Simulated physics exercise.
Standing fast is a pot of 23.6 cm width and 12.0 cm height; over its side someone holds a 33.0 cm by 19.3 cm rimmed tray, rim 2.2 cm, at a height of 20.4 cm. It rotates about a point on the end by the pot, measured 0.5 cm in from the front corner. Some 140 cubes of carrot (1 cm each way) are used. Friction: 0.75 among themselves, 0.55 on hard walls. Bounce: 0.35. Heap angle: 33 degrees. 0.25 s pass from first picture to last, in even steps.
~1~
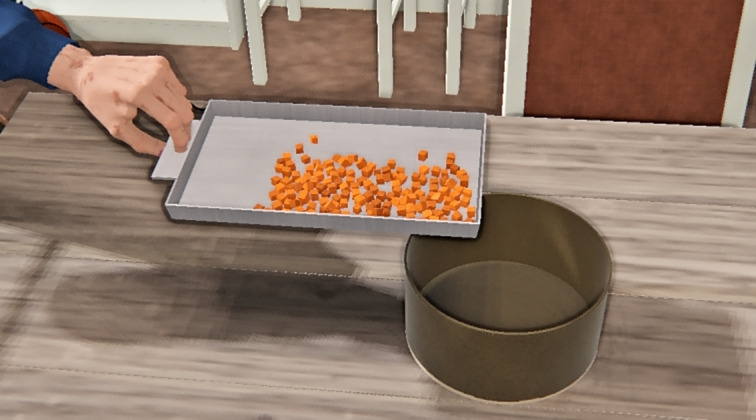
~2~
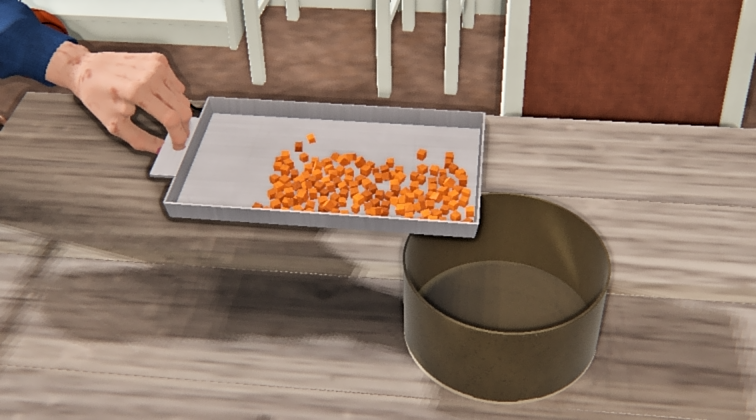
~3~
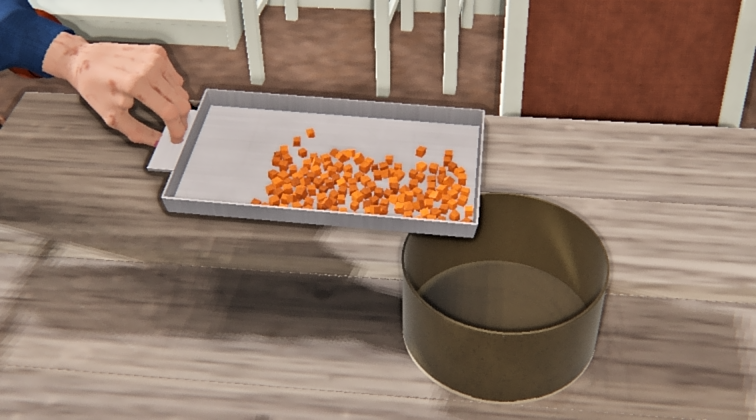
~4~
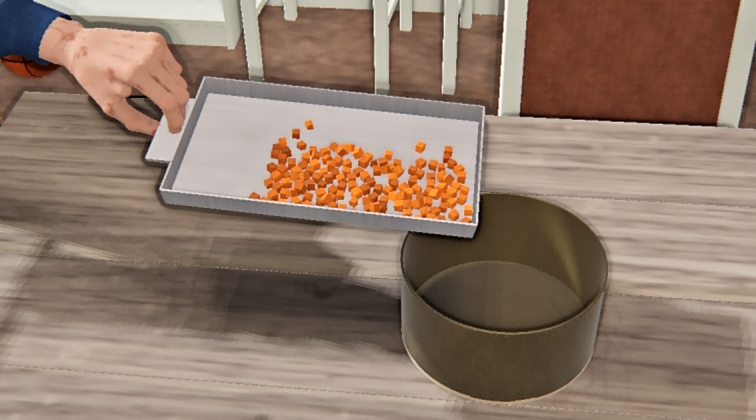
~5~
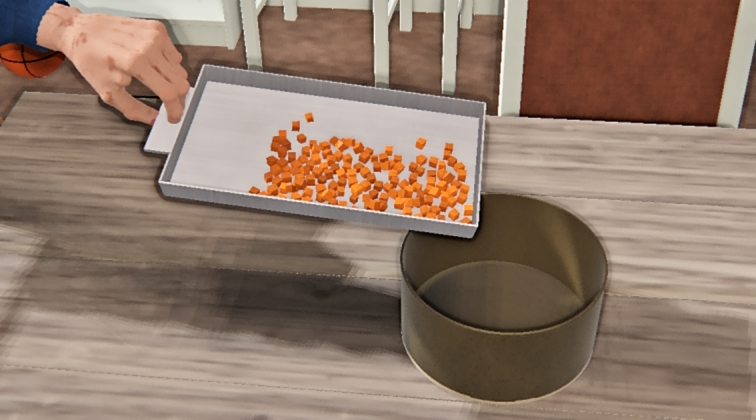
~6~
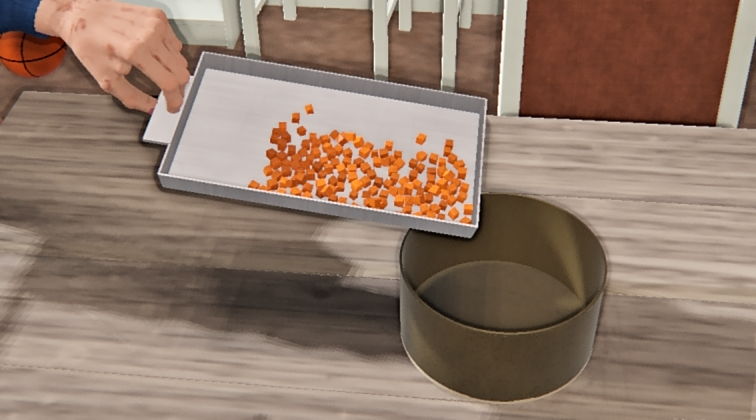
On a wooden table, a hand slowly raises the left end of a tray of orange cubes beside a pot.
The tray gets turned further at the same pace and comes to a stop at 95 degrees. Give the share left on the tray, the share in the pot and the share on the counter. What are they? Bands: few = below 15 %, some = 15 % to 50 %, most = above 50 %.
Tray: Few, pot: Most, counter: Some.
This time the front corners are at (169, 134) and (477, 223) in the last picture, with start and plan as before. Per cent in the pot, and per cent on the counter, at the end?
Per cent by place - pot 90, counter 5.
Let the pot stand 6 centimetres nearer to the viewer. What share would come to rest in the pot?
95 per cent.
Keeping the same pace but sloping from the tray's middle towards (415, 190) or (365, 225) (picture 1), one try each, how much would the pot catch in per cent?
First try: About 100 percent; second try: About 20 percent.
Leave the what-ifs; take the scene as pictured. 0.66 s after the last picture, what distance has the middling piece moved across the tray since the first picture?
3 cm.
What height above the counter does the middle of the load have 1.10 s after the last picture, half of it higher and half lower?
Roughly 30 cm above the counter.
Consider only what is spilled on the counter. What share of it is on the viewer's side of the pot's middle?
Some 100 per cent.
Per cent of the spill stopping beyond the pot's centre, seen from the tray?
Around 70 per cent, give or take.
Then, 0.66 s after the last picture, tilt 50 degrees; the tray holds 100 %, the pot 0 %.
Then, 1.10 s after the last picture, tilt 77 degrees; the tray holds 100 %, the pot 0 %.
Then, 1.62 s after the last picture, tilt 95 degrees; the tray holds 10 %, the pot 40 %.
In the end, tray 0 %, pot 60 %, counter 40 %.
